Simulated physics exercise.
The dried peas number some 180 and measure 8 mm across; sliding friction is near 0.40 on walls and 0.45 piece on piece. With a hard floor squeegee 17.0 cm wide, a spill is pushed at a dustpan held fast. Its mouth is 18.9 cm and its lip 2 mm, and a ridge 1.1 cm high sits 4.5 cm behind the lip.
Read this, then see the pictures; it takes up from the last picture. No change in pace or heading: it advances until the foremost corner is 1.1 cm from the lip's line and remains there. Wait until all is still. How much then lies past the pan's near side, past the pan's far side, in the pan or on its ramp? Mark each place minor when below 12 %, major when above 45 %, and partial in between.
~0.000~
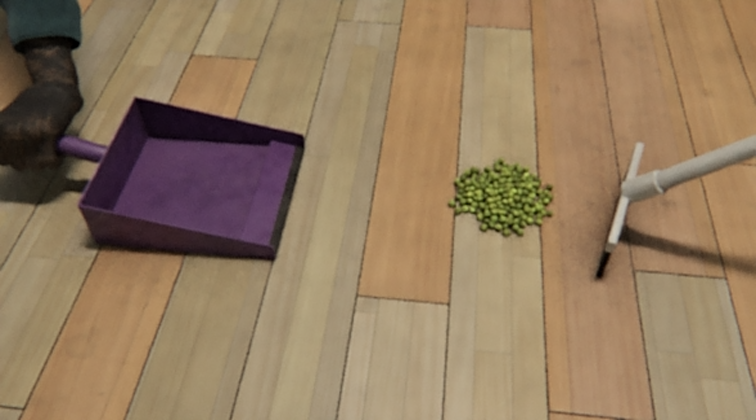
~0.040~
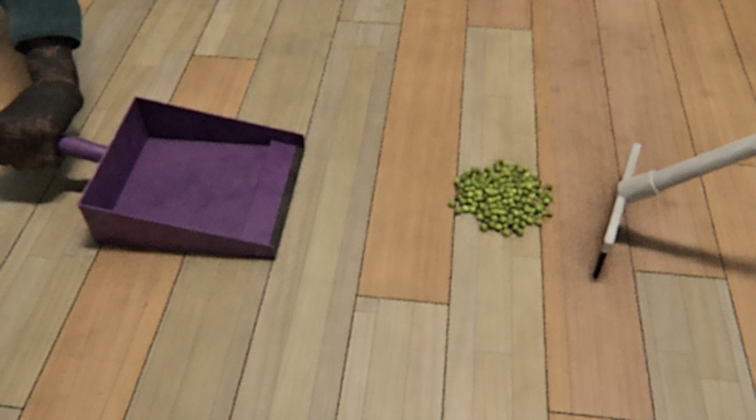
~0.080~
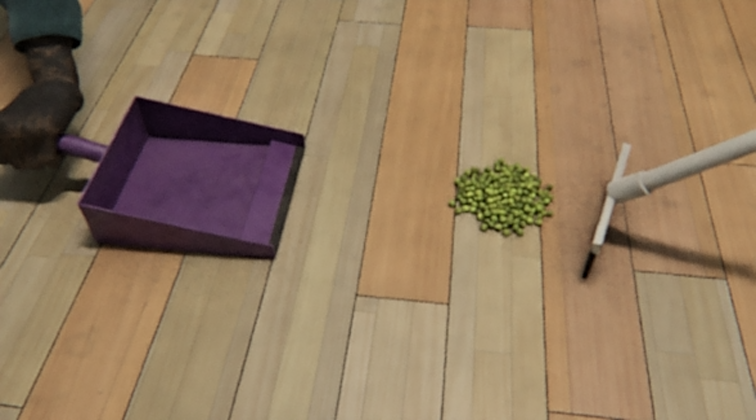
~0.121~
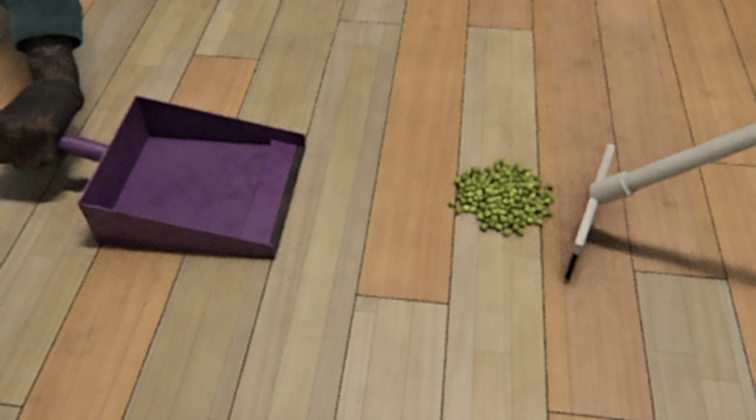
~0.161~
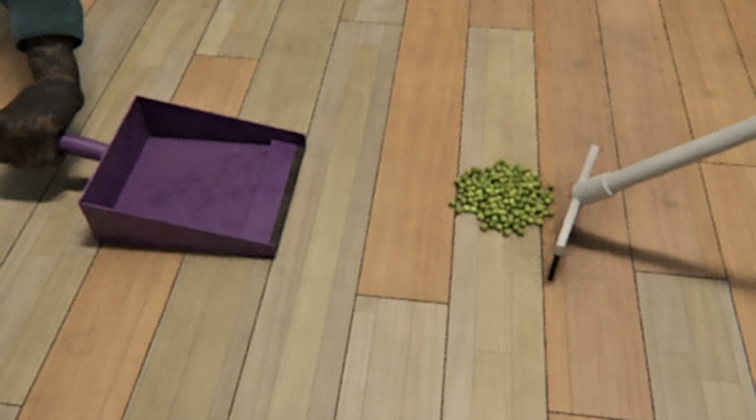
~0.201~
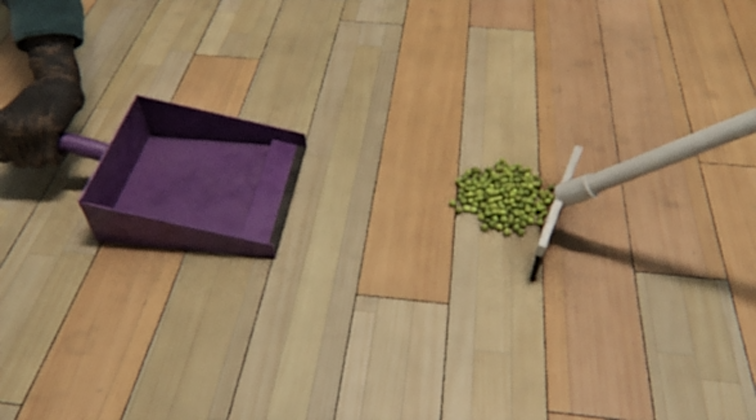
Near side - minor; far side - partial; pan - minor.
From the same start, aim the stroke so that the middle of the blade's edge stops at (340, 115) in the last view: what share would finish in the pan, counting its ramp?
Roughly 0 percent.
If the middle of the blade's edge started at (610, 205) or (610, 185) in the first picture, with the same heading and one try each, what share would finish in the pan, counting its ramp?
Estimates: 5 percent and 10 percent.
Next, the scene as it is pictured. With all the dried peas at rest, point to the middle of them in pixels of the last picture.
Roughly (381, 168).
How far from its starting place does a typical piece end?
16 cm or thereabouts.
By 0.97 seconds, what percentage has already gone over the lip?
Over the lip so far: Approx. 5 %.
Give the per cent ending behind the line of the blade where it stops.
55 %.
After 0.48 s, middle of the blade 18 cm from the lip; 0 % over the lip, far side 15 %, near side 0 %.
After 0.66 s, middle of the blade 9 cm from the lip; 0 % over the lip, far side 20 %, near side 0 %.
After 0.97 s, middle of the blade 4 cm from the lip; 5 % over the lip, far side 20 %, near side 0 %.
By 1.4 s all is still; near side 0 %, far side 20 %, pan 0 %, in front of the lip or behind the blade 75 %.
